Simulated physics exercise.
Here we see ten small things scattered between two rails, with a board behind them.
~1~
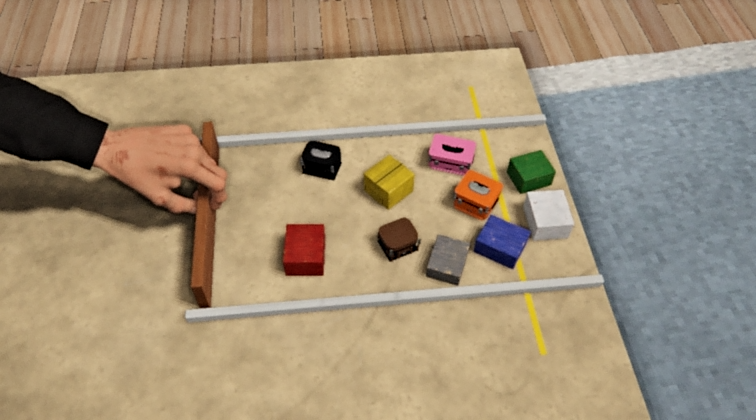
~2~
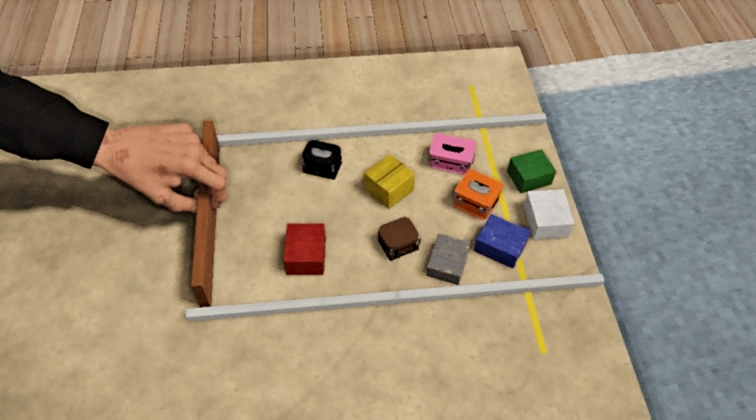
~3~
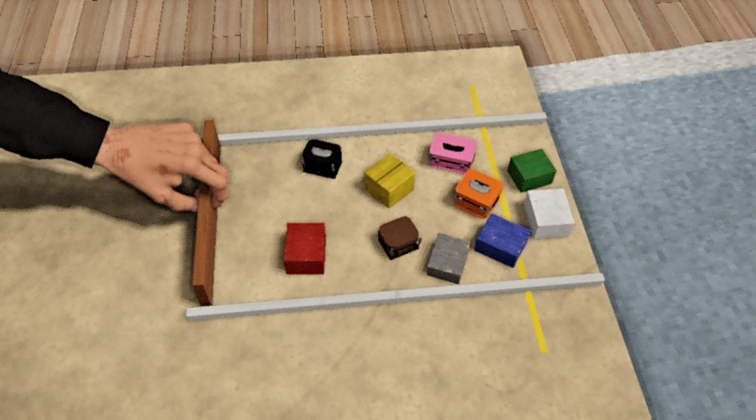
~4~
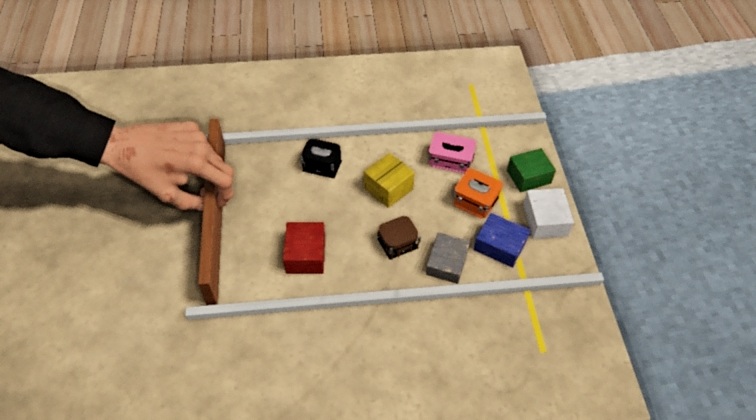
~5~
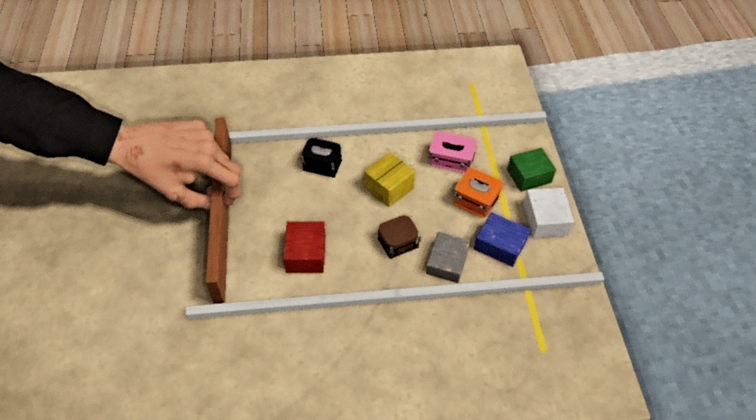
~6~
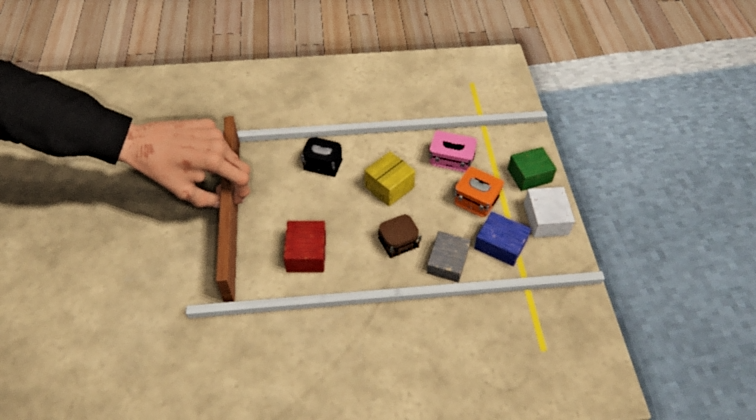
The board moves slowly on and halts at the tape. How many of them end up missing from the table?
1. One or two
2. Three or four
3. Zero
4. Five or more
One or two (1).
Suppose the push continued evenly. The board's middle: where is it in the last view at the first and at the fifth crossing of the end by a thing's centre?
At (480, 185) for the first, at (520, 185) for the fifth.
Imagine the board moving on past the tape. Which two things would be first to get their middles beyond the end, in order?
Order, earliest first: Green block, white block.
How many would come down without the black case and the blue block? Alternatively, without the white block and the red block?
That gives 1 for the first pair taken away and 1 for the second.
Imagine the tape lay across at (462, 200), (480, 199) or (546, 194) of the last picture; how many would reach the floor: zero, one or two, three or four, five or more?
First not one, next not one, finally at least five.
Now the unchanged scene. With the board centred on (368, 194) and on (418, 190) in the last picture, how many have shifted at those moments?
It comes to 5 for the first spot, 8 for the other.
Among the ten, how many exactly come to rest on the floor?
The answer: 2 exactly.
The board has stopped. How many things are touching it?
Count: 4.
Soon after, none off yet; white block at rest near (549, 212); green block at rest near (532, 169); blue block at rest near (502, 239).
After that, none off yet; white block displaced a little near (563, 210); green block displaced about its own width near (555, 169); blue block displaced about its own width near (539, 244).
In the end, the number that fall off is one or two; gone, green block and white block.
